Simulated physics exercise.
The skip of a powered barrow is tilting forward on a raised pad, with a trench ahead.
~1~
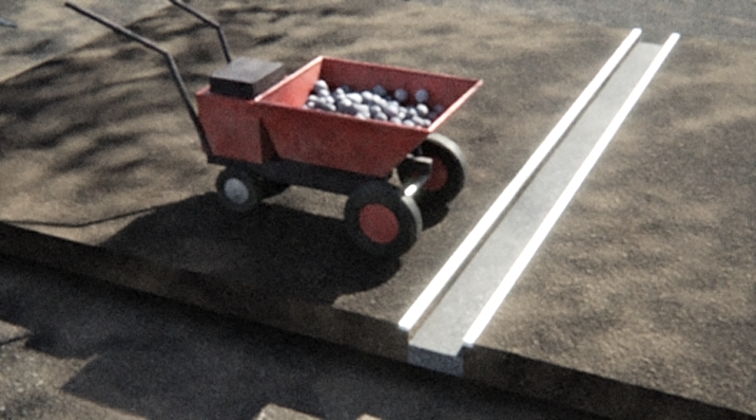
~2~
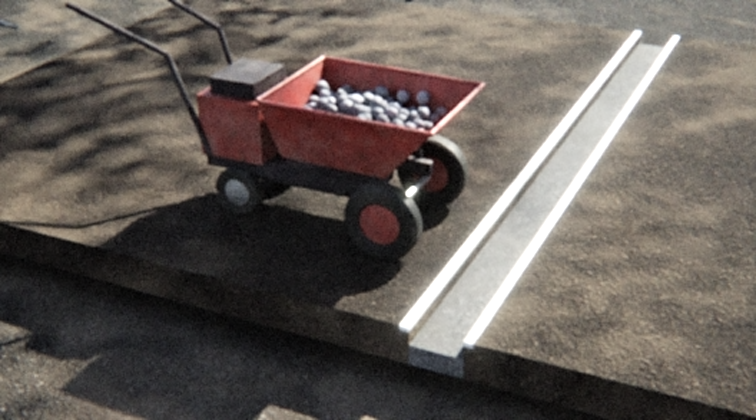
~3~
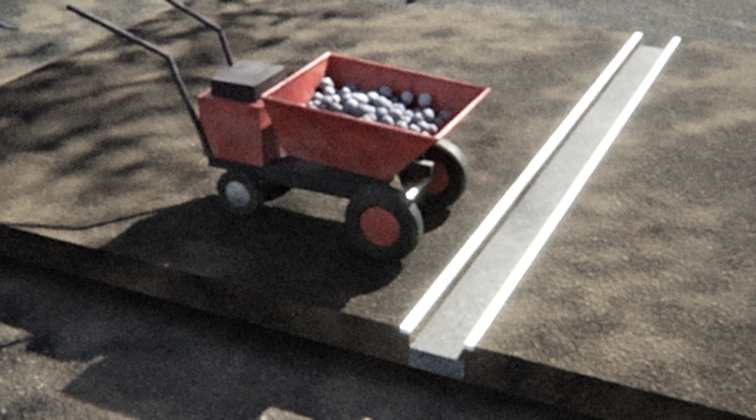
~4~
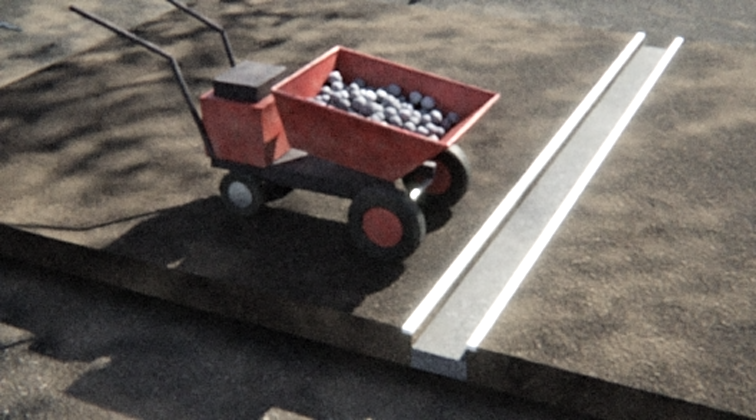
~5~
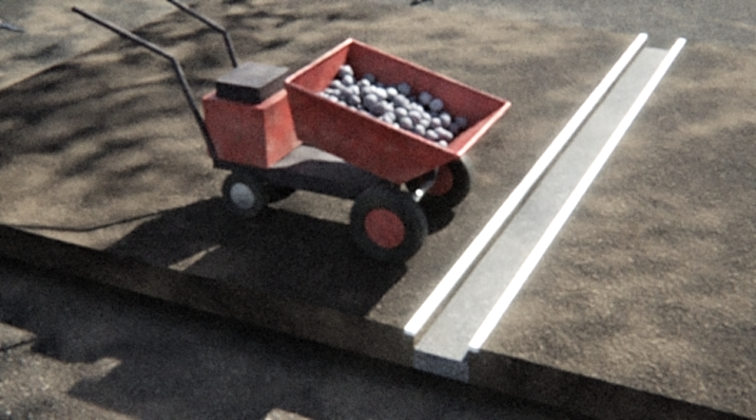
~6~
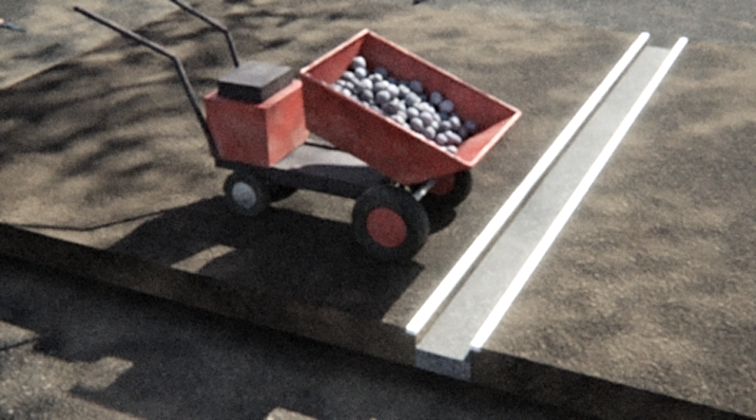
On a raised pad of dark, gritty ground dappled with shadow, seen from above and at an angle, a small barrow stands in sunlight. Its red skip, filled with round grey cobbles, sits on a dark chassis with red-hubbed front wheels and handles at the left, while a shallow, pale-edged grey trench crosses to the right. The skip starts level, then steadily tilts forward to the right, its back rising and its lip lowering, while the wheels stay put.
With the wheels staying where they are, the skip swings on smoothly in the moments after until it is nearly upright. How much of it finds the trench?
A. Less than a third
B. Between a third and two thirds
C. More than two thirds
The answer is A.
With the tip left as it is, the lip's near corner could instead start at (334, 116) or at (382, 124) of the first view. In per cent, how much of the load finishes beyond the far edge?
In turn, around 0 per cent and 10 per cent.
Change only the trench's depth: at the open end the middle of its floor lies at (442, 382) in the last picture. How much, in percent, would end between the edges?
That would give roughly 10 percent.
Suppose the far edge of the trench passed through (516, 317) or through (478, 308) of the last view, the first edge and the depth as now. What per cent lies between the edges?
Result, try 1: 30 in a hundred; try 2: 0 in a hundred.
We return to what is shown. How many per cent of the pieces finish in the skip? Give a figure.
Around 30 per cent.
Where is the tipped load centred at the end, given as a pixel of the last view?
Near (583, 261).
Soon, skip tipped steeply; all in the skip.
A while on, skip tipped right over; about two thirds in the skip; a stray few in or heaped over the trench; about a third beyond it; a stray few falling.
Towards the end, skip tipped right over; about a third in the skip; a small part in or heaped over the trench; about two thirds beyond it.
Finally, skip tipped right over; about a quarter in the skip; a small part in or heaped over the trench; about two thirds beyond it.
